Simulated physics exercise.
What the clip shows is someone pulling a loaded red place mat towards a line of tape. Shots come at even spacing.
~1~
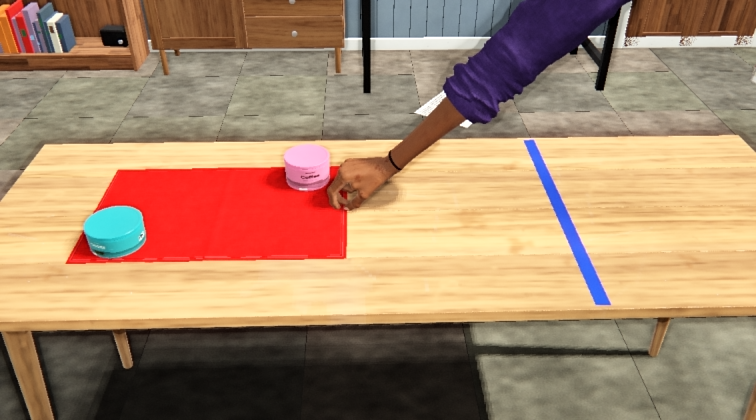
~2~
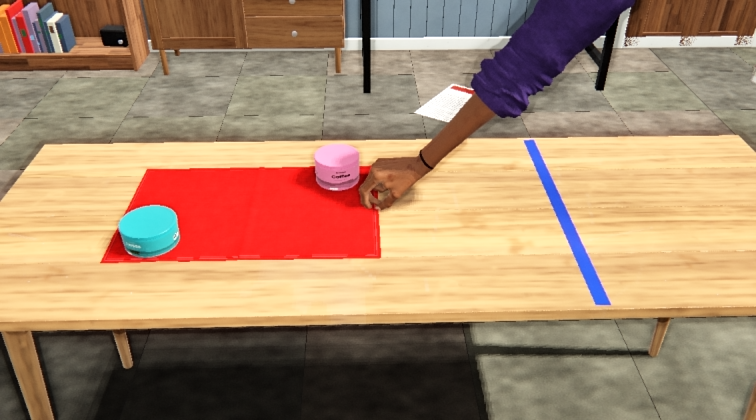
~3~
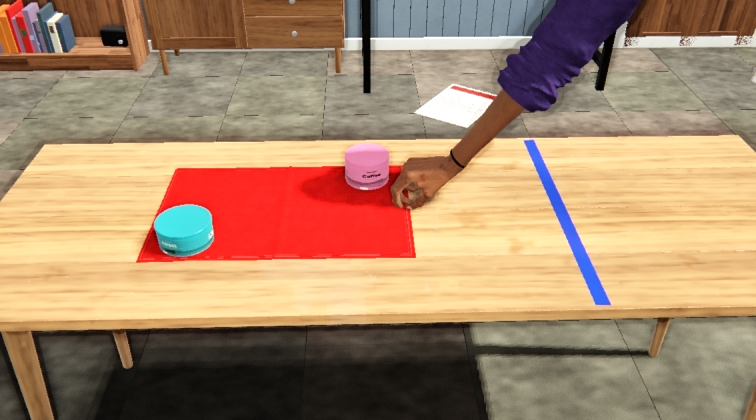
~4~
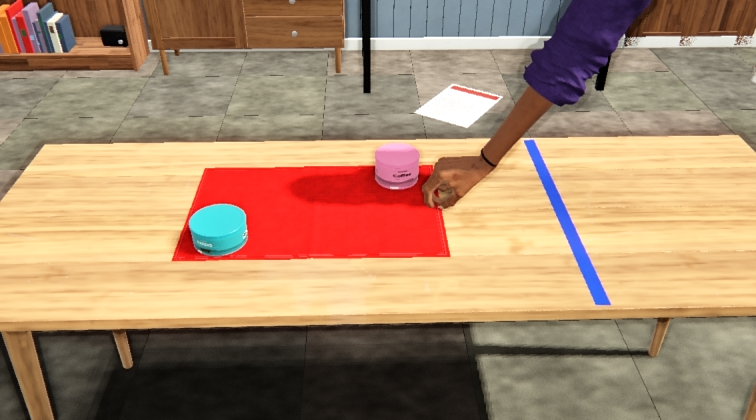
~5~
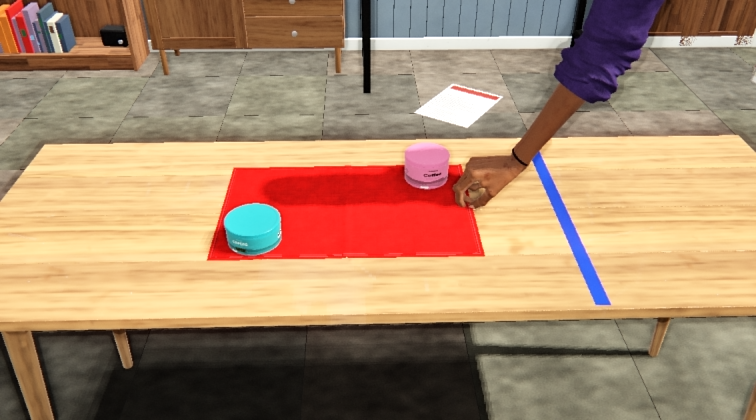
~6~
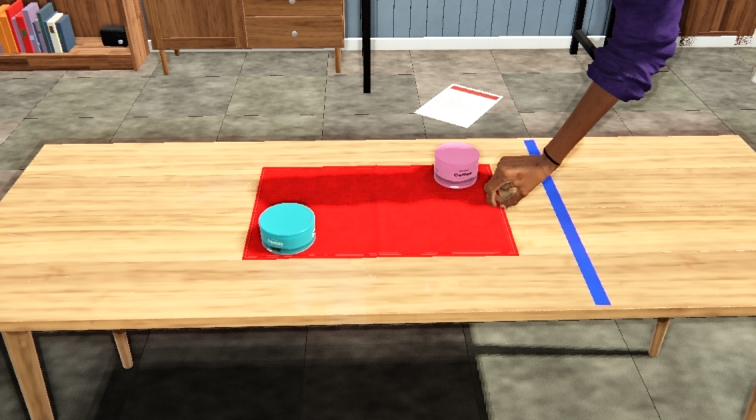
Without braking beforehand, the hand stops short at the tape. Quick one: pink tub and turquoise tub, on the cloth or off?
Pink tub - off. Turquoise tub - on.
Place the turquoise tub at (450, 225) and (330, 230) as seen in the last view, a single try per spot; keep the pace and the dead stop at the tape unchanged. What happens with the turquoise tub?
In the first try the item goes over the edge, and in the second it rides out the stop.
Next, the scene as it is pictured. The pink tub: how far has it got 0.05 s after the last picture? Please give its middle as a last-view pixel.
At that time it is near pixel (486, 165).
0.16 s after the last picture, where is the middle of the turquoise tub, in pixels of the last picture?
You'd spot it somewhere around (391, 227).
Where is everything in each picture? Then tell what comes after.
In the first picture, place mat end (346, 259); pink tub (307, 155); turquoise tub (113, 222); tape (595, 285).
In the second picture, place mat end (381, 258), far hem (100, 263); turquoise tub (148, 221).
In the third picture, place mat end (416, 257); pink tub (367, 154).
In the fourth picture, place mat end (451, 257), far hem (171, 262); turquoise tub (218, 220).
In the fifth picture, place mat end (485, 256); pink tub (427, 153).
In the sixth picture, place mat end (519, 256), far hem (242, 260); pink tub (457, 153); turquoise tub (287, 218); tape (595, 285).
Then, 0.05 s after the last picture, hem short of the tape; pink tub on the cloth near (486, 165); turquoise tub on the cloth near (322, 228).
Then, 0.16 s after the last picture, hem at the tape; pink tub ahead of the hem near (545, 164); turquoise tub on the cloth near (391, 227).
At rest, hem at the tape; pink tub ahead of the hem near (634, 164); turquoise tub on the cloth near (477, 226). The pink tub shoots off the front and the turquoise tub remains aboard.
